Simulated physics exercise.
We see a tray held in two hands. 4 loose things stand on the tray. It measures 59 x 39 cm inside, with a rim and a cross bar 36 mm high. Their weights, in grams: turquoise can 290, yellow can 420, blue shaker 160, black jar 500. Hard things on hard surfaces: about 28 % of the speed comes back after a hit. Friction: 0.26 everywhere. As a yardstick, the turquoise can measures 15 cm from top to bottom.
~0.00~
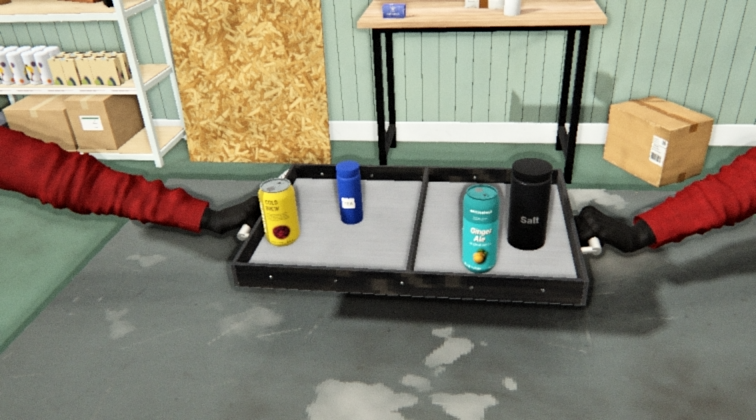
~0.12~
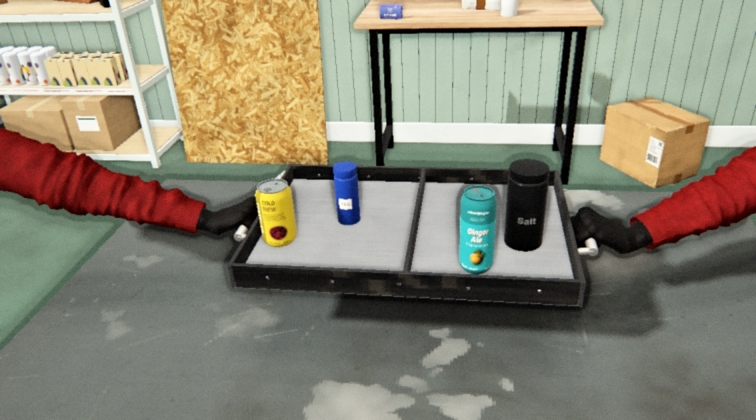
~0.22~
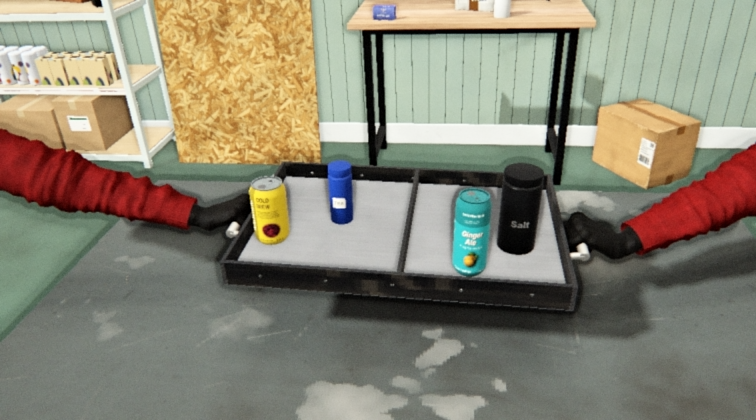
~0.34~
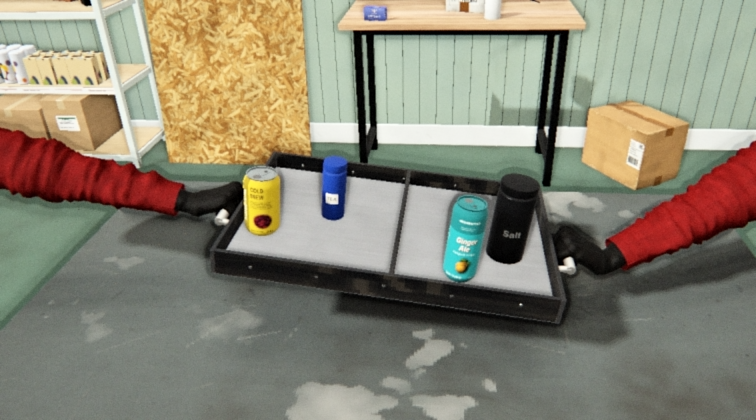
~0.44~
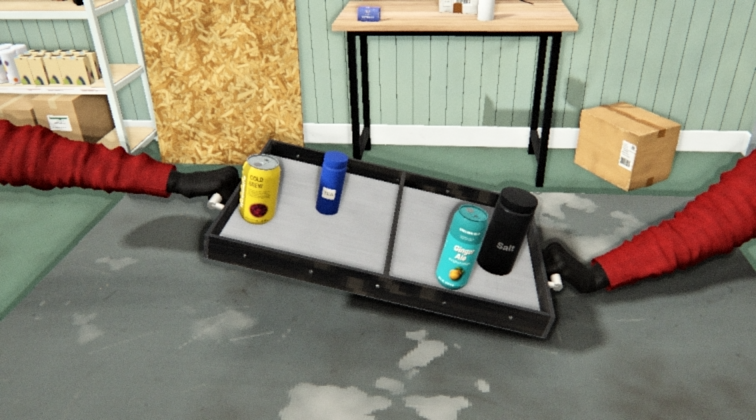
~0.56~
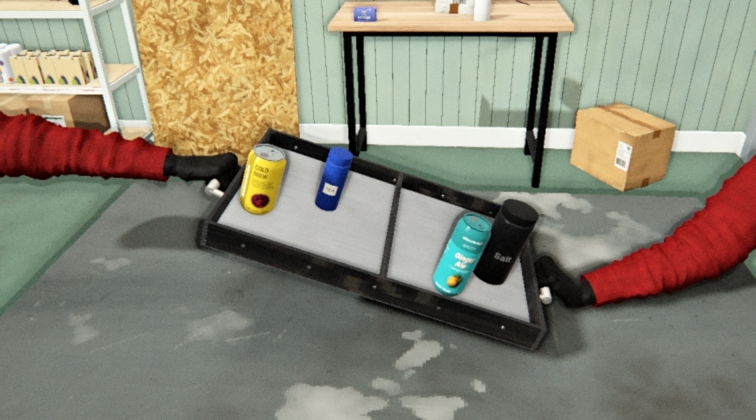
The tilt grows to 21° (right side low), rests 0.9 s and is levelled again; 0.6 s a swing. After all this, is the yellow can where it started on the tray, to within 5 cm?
The yellow can ends elsewhere.
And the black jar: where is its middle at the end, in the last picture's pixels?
At about (522, 209).
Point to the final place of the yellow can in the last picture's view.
At about (366, 220).
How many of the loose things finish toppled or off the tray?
In all, 1.
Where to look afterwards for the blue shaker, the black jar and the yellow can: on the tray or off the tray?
The blue shaker is still on the tray; the black jar is still on the tray; the yellow can ends on the tray.
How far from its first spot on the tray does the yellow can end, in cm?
Some 22 cm.
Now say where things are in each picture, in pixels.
The first picture shows tray level; yellow can (280, 213); turquoise can (480, 230).
The second picture shows tray level; black jar (526, 206); turquoise can (477, 231).
The third picture shows tray tilted 2°, right edge down; blue shaker (341, 193); black jar (520, 209).
The fourth picture shows tray tilted 7°, right edge down; turquoise can (465, 240); blue shaker (334, 188).
The fifth picture shows tray tilted 13°, right edge down; black jar (506, 232); turquoise can (461, 248).
The sixth picture shows tray tilted 19°, right edge down; yellow can (263, 181); blue shaker (333, 179).
Around 0.86 s, tray tilted 21°, right edge down; yellow can shifted 9 cm near (309, 193); blue shaker shifted 8 cm; turquoise can shifted 8 cm.
Around 1.26 s, tray tilted 21°, right edge down; turquoise can now off the tray; yellow can tipped 11° against what carries it near (382, 216); blue shaker tipped 8° against what carries it.
Around 1.86 s, tray tilted 13°, right edge down; yellow can shifted 22 cm near (373, 218); blue shaker tipped 8° against what carries it; black jar shifted 4 cm.
Finally (2.7 s), off the tray, turquoise can; not toppled but over 5 cm from the start, yellow can and blue shaker; black jar still in place (within 5 cm). Final places as that camera would see them, yellow can near (365, 220).
